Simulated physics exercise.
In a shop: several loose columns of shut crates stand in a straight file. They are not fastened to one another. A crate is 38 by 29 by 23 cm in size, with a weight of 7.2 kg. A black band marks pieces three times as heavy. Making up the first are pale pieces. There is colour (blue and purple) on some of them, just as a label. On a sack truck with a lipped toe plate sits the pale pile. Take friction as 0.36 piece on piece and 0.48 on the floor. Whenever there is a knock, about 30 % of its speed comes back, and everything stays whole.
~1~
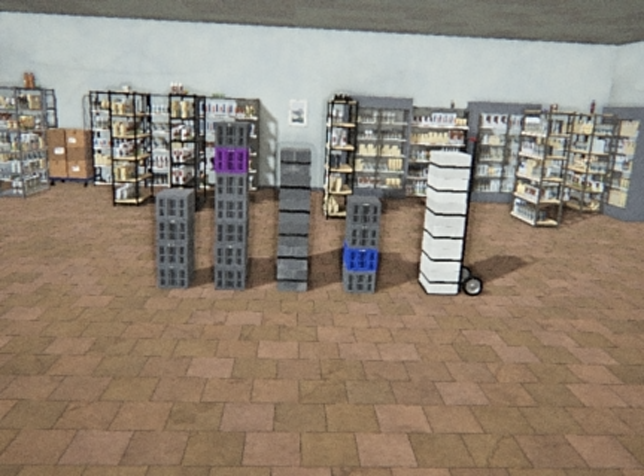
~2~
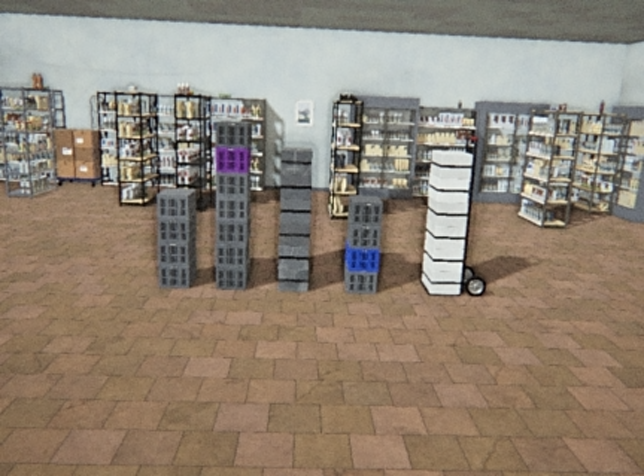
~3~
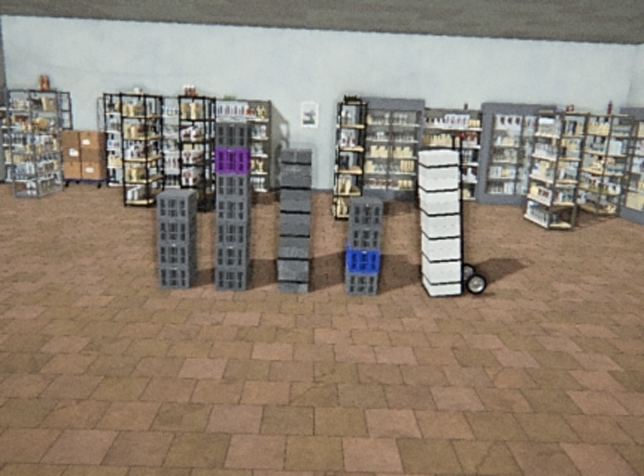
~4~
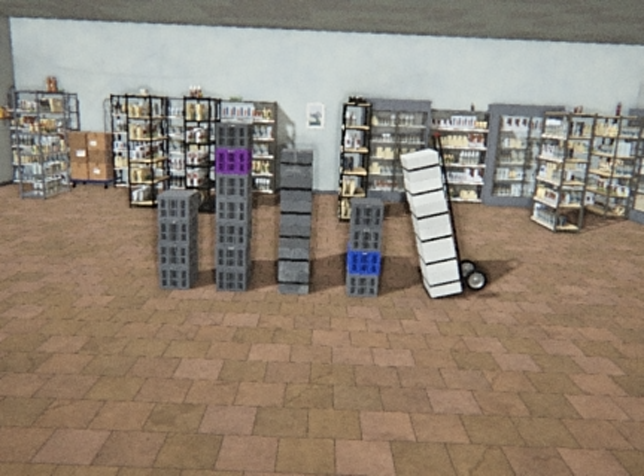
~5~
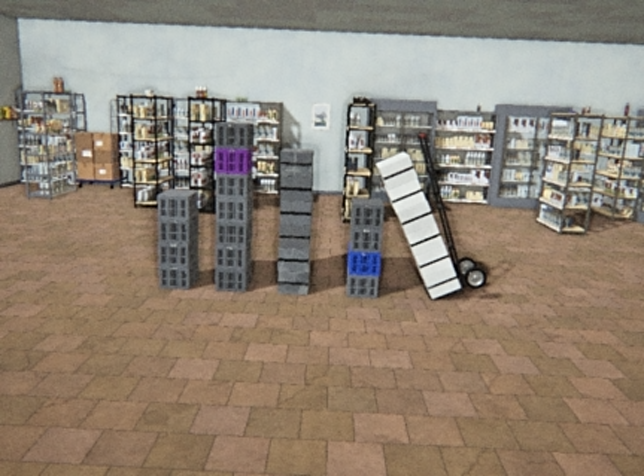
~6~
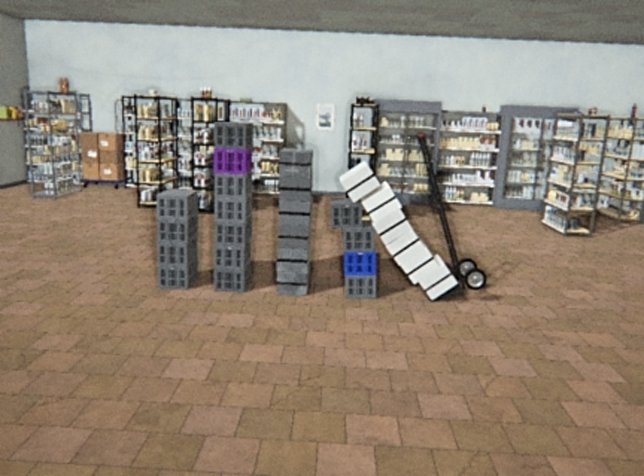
In a storeroom lined with shelves, a hand truck tipped its stack of white crates leftward, and the leaning stack slid apart and pressed into the short grey column with the blue crate.
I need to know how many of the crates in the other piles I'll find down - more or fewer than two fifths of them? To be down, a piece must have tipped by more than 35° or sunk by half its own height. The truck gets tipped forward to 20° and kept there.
You will find more than two fifths down.
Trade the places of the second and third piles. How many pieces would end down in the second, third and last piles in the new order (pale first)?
Pile by pile, you'd see second at 5, third at 4 and last at 4 down.
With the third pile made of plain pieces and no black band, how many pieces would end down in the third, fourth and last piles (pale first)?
Down at the end: Third pile 4, fourth pile 6, last pile 4.
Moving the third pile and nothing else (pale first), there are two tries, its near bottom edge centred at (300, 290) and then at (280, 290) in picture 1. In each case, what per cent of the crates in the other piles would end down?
Try 1: 90 %; try 2: 100 %.
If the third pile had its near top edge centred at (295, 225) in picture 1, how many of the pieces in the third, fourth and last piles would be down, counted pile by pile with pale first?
Counts down - third: 3; fourth: 6; last: 4.
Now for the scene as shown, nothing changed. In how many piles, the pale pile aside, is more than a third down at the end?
In total, 4.
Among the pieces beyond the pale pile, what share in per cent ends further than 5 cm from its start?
Fraction: 100 %.
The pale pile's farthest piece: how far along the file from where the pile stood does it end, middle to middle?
Something like 190 cm along the file.
Then, 0.25 s past the last view, 6 of the pale pile down; none of the 21 other crates down, 7 disturbed; blue crate 19° from how it stood.
Then, 0.93 s past the last view, 6 of the pale pile down; 2 of the 21 other crates down; blue crate 33° from how it stood, 8 cm lower; purple crate 11° from how it stood.
Then, 1.33 s past the last view, 6 of the pale pile down; 18 of the 21 other crates down; blue crate 41° from how it stood, 12 cm lower; purple crate 28° from how it stood, 26 cm lower.
Then, 1.87 s past the last view, 6 of the pale pile down; 21 of the 21 other crates down; purple crate 67° from how it stood, 99 cm lower; blue crate 41° from how it stood, 12 cm lower.
In the end, 6 of the pale pile down; 21 of the 21 other crates down; blue crate 41° from how it stood, 12 cm lower; purple crate 1.13 m lower. That is 100 per cent. From the last view, middles, blue crate near (317, 269).
